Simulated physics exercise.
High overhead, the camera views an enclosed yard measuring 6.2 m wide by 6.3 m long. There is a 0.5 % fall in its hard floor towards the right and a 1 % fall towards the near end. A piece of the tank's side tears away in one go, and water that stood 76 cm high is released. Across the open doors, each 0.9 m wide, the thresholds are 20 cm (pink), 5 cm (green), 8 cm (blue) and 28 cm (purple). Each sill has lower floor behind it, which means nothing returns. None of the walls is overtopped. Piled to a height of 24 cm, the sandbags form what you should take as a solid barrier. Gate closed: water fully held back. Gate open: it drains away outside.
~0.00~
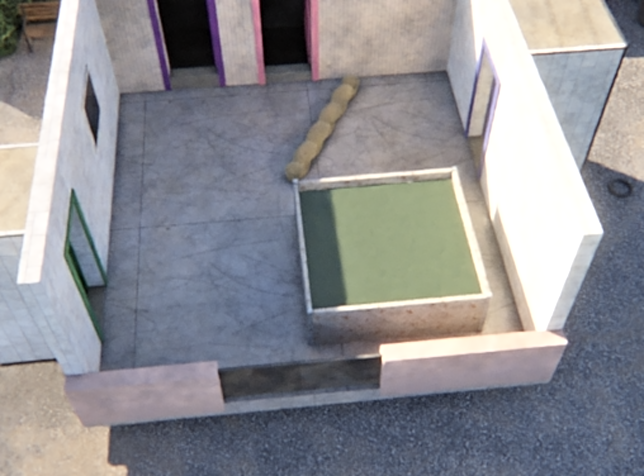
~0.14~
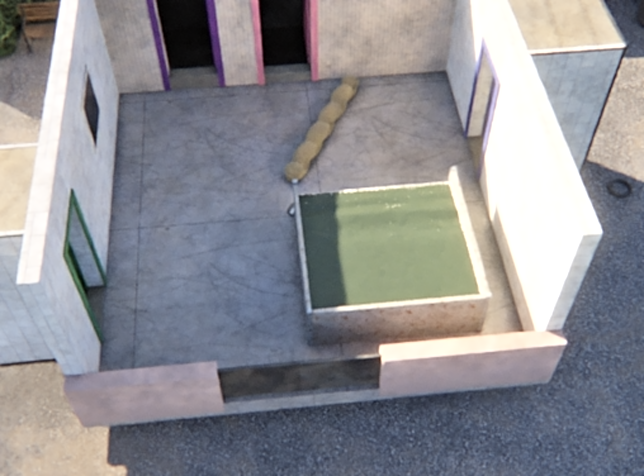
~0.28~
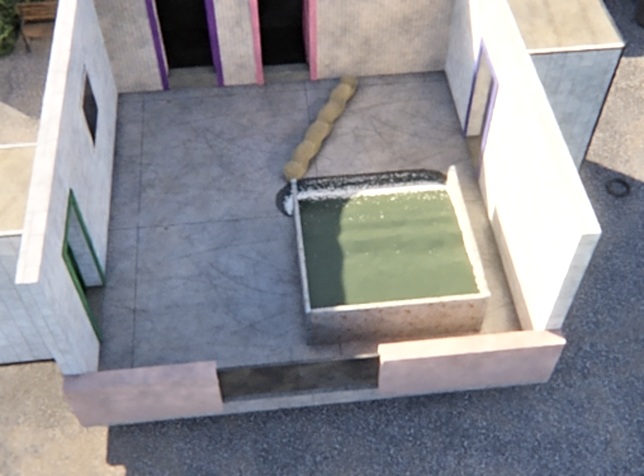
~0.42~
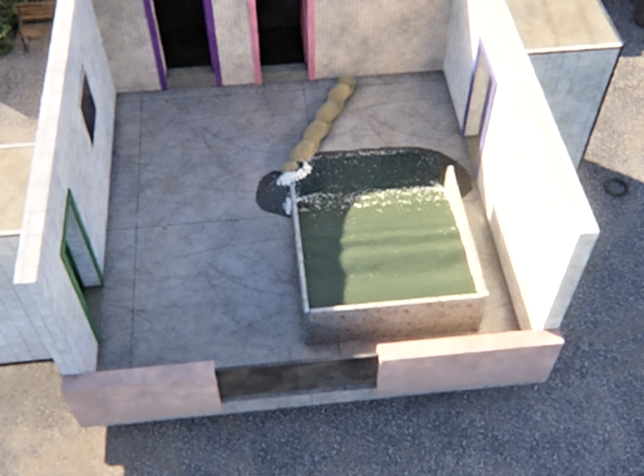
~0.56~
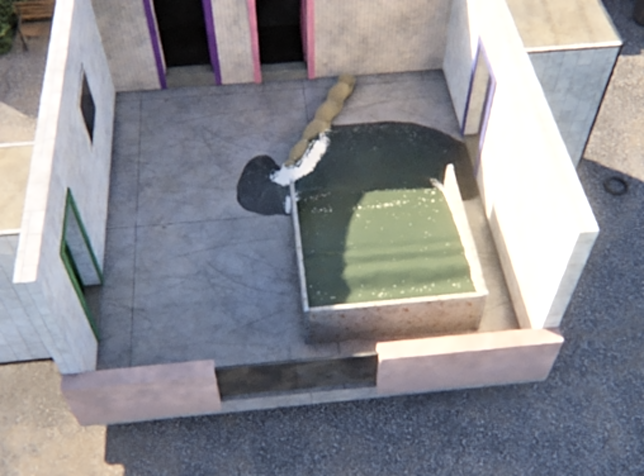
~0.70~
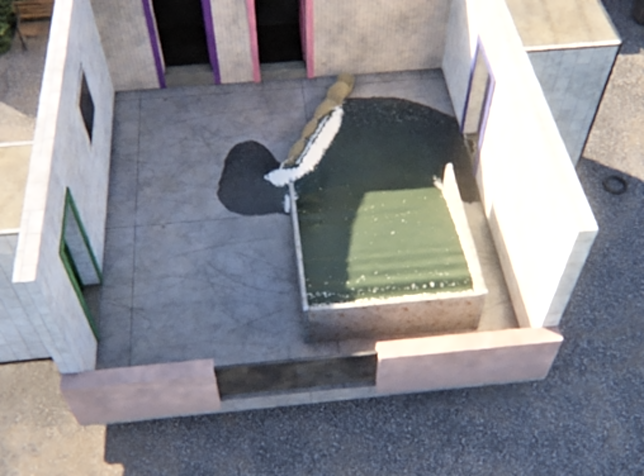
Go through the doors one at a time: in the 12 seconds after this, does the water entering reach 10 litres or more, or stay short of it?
My prediction: Pink door: Below the cap; green door: Above the cap; blue door: Above the cap; purple door: Below the cap.
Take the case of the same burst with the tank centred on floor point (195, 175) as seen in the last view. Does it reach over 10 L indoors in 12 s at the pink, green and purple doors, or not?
With respect to that limit, pink ends up outside it, green ends up inside it, purple ends up outside it.
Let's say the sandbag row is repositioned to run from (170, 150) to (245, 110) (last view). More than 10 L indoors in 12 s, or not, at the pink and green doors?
Then the pink door is over the mark and the green door is over the mark.
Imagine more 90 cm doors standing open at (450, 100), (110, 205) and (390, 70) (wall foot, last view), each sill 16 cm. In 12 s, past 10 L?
Check each in turn: The first succeeds, the second fails, the third succeeds.
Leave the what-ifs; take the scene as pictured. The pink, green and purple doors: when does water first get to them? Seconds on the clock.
Pink = 1.6 s, green = 4.0 s, purple = 2.0 s.
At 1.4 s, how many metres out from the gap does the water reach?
About 4.0 m.
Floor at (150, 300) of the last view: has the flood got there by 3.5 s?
By then the spot is spared.
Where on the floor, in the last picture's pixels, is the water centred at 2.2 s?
Its balance point sits around (368, 176).
After 1.4 s water covers 40 % of the floor and is deepest (60 cm) near (375, 78); pink door not reached, green door not reached, blue door 8 cm at the sill, 7 L in, purple door not reached.
After 2.2 s water covers 55 % of the floor and is deepest (68 cm) near (394, 77); pink door 10 cm at the sill, 0 L in, green door not reached, blue door 7 cm at the sill, 30 L in, purple door 2 cm at the sill, 0 L in.
After 3.5 s water covers 65 % of the floor and is deepest (42 cm) near (442, 80); pink door 11 cm at the sill, 0 L in, green door not reached, blue door 25 cm at the sill, 135 L in, purple door 10 cm at the sill, 0 L in.
After 7.0 s water covers 90 % of the floor and is deepest (32 cm) near (97, 363); pink door 1 cm at the sill, 0 L in, green door 8 cm at the sill, 10 L in, blue door 14 cm at the sill, 281 L in, purple door 6 cm at the sill, 0 L in.
After 12.0 s water covers 95 % of the floor and is deepest (17 cm) near (430, 143); pink door 6 cm at the sill, 0 L in, green door 11 cm at the sill, 168 L in, blue door 14 cm at the sill, 353 L in, purple door 9 cm at the sill, 0 L in.
